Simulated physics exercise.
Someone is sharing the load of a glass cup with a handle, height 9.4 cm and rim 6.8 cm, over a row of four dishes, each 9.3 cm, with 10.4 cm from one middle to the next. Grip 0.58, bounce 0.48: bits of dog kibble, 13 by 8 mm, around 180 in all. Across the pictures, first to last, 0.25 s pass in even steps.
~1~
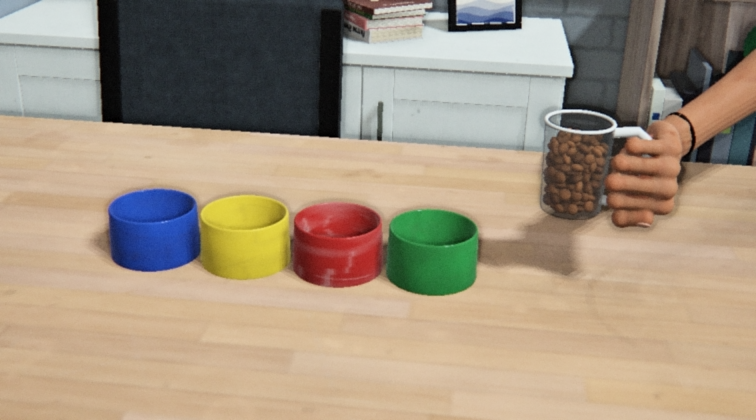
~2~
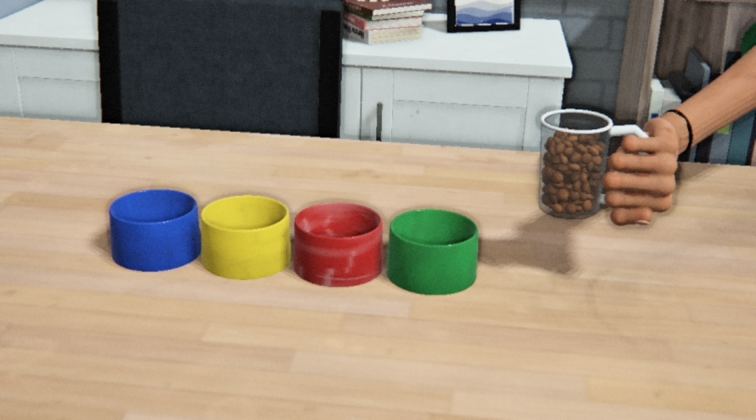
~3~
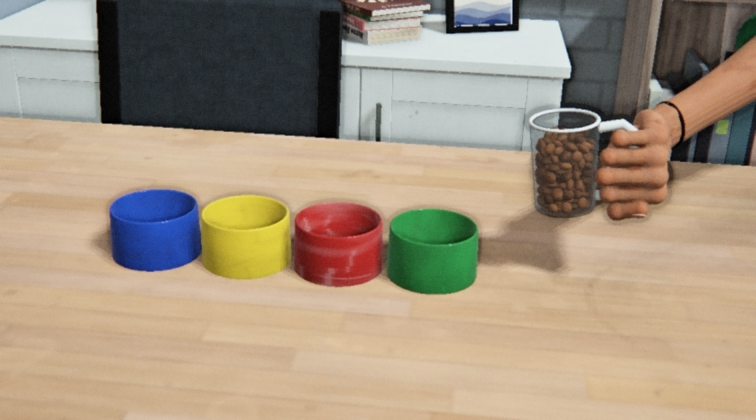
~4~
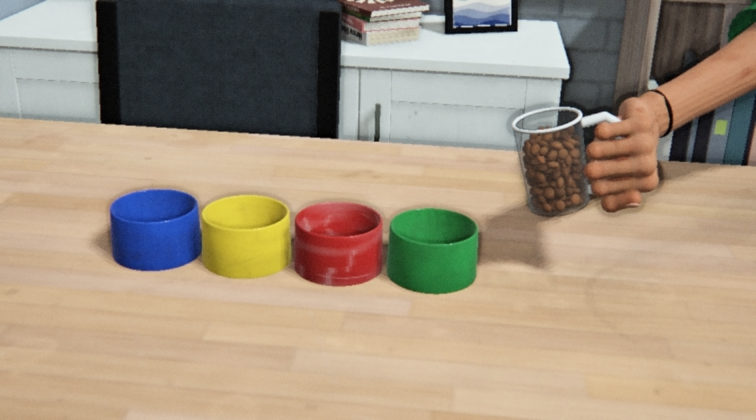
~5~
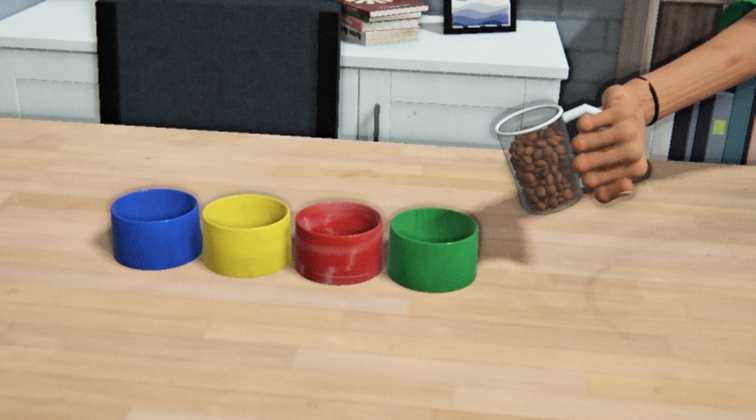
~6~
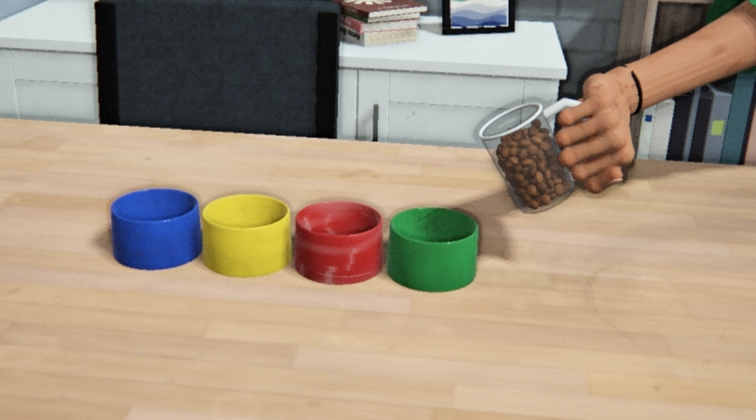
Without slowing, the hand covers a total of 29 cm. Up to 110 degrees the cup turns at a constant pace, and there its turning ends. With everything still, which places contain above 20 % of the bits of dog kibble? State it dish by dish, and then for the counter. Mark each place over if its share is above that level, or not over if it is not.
Red: Over, blue: Not over, green: Not over, yellow: Over, counter: Not over.
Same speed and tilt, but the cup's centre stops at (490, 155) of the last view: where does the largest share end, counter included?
Green.
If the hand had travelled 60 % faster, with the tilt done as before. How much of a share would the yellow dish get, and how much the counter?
Then: Yellow 100, counter 0.
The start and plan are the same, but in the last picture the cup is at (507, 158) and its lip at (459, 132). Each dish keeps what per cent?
Red 0; blue 0; green 0; yellow 100.
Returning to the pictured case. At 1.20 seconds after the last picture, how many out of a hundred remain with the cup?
Approx. 20 % - an estimate.
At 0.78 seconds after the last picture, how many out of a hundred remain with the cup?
Some 60 per cent.
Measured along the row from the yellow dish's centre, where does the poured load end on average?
It ends up close to 3 cm toward the picture's right edge.
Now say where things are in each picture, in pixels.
Cup at (575, 165), tilt 0 degrees, lip at (546, 120), moved 0.0 cm; middle of the pieces at (578, 173); green dish at (434, 228); red dish at (338, 220); yellow dish at (245, 213); blue dish at (153, 206), in the first picture.
Cup at (572, 165), tilt 2 degrees, lip at (542, 120), moved 0.3 cm; middle of the pieces at (576, 173), in the second picture.
Cup at (565, 164), tilt 6 degrees, lip at (530, 122), moved 1.0 cm; middle of the pieces at (569, 171), in the third picture.
Cup at (553, 163), tilt 14 degrees, lip at (513, 126), moved 2.2 cm; middle of the pieces at (558, 170), in the fourth picture.
Cup at (541, 161), tilt 22 degrees, lip at (496, 130), moved 3.4 cm; middle of the pieces at (547, 167), in the fifth picture.
Cup at (529, 160), tilt 29 degrees, lip at (480, 135), moved 4.6 cm; middle of the pieces at (535, 165); green dish at (434, 225); red dish at (339, 218); yellow dish at (246, 212); blue dish at (155, 205), in the sixth picture.
Then, 0.47 s after the last picture, tilt 103 degrees; cup holds 95 %, red 5 %.
Then, 0.78 s after the last picture, tilt 110 degrees; cup holds 60 %, red 35 %, yellow 5 %.
Then, 1.20 s after the last picture, tilt 110 degrees; cup holds 20 %, red 30 %, yellow 45 %.
In the end, red 30 %, blue 0 %, green 0 %, yellow 60 %, counter 5 %, cup 5 %.
